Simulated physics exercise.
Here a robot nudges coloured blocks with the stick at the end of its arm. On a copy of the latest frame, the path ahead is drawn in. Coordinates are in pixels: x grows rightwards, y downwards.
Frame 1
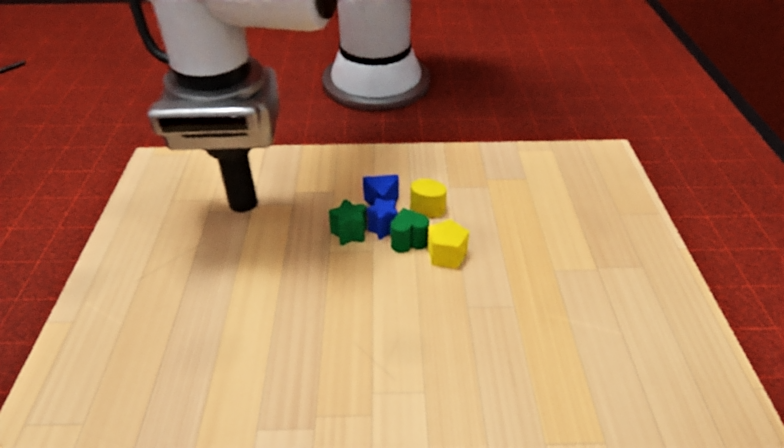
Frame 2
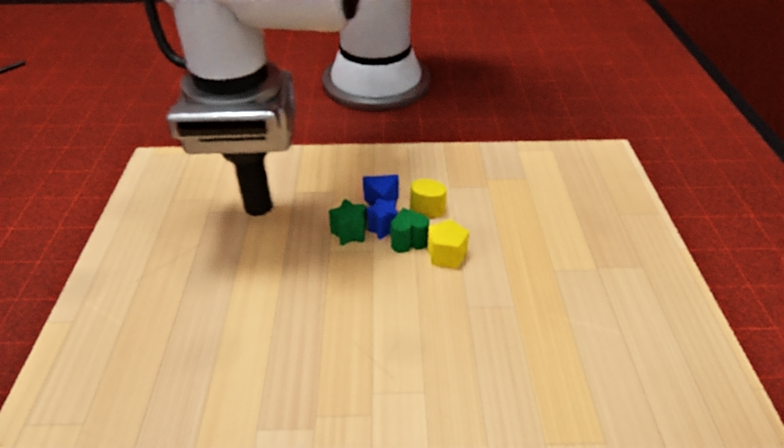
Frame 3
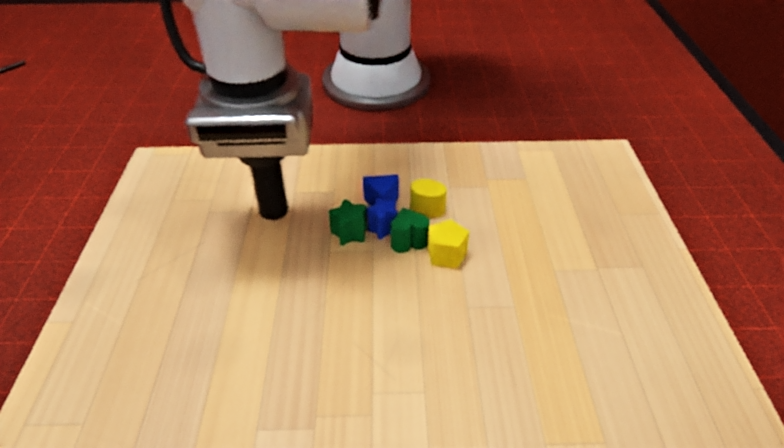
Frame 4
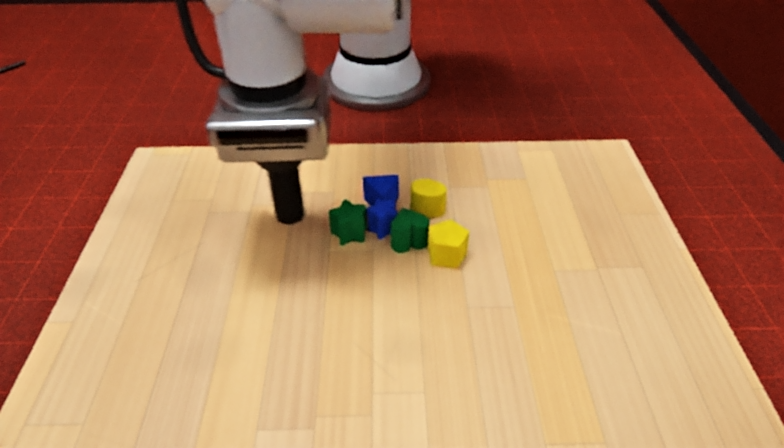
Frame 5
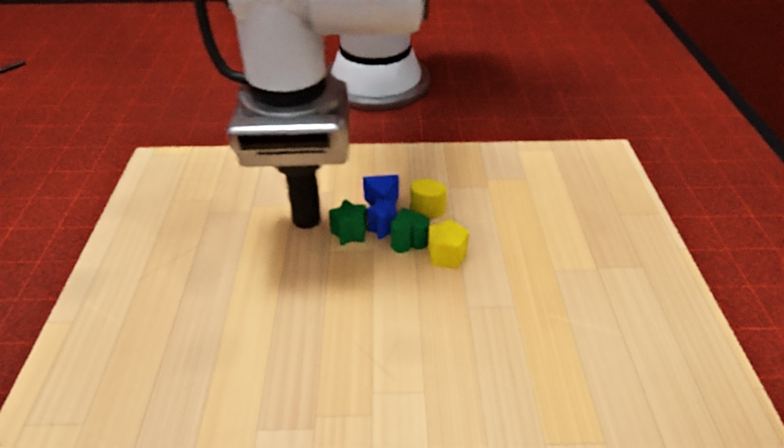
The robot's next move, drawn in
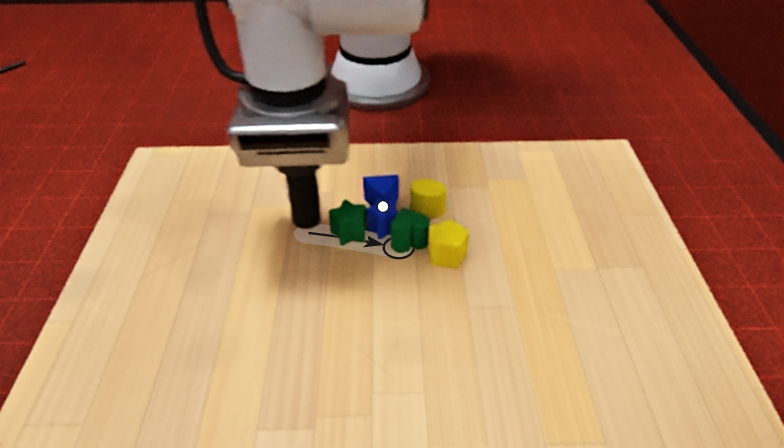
Robot arm moving its black stick steadily rightward over a wooden board toward a still cluster of green, blue and yellow blocks.
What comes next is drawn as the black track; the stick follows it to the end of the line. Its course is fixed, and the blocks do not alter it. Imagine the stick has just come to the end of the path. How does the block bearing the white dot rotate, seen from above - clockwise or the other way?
Bird's-eye view: Counterclockwise.
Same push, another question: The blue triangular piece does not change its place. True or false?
This is true.
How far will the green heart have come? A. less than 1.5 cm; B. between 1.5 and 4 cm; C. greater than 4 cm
The correct letter is B.
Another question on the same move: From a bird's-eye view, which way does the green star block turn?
It swings round anticlockwise.
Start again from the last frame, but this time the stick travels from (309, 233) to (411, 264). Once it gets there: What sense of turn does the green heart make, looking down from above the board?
It goes clockwise.
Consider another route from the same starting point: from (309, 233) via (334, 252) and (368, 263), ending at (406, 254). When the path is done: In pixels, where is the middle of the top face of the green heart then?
It will end up at (425, 211).
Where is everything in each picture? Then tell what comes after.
The first picture shows stick tip at (244, 203); block tops, green star block at (348, 211); blue triangular piece at (382, 182); blue star block at (383, 207); green heart at (409, 219); yellow pentagon at (448, 232).
The second picture shows stick at (259, 207); blocks unchanged.
The third picture shows stick at (274, 211); blocks unchanged.
The fourth picture shows stick at (290, 215); blocks unchanged.
The fifth picture shows stick at (307, 219); green star block at (348, 211); blue triangular piece at (382, 182); blue star block at (383, 207); green heart at (409, 219); yellow pentagon at (448, 232).
Path on the board, in a line from (309, 233) to (399, 247); the dot is on the blue star block.
What follows on the original path. Halfway along, stick at (353, 226); green star block at (383, 206), turned 45° anticlockwise; blue star block at (407, 197); green heart at (413, 218), turned 15° clockwise.
At the end, stick at (399, 234); green star block at (403, 206), turned 120° anticlockwise; blue triangular piece in place; blue star block at (411, 188), turned 20° anticlockwise; green heart at (433, 216), turned 25° clockwise; yellow pentagon at (460, 236).
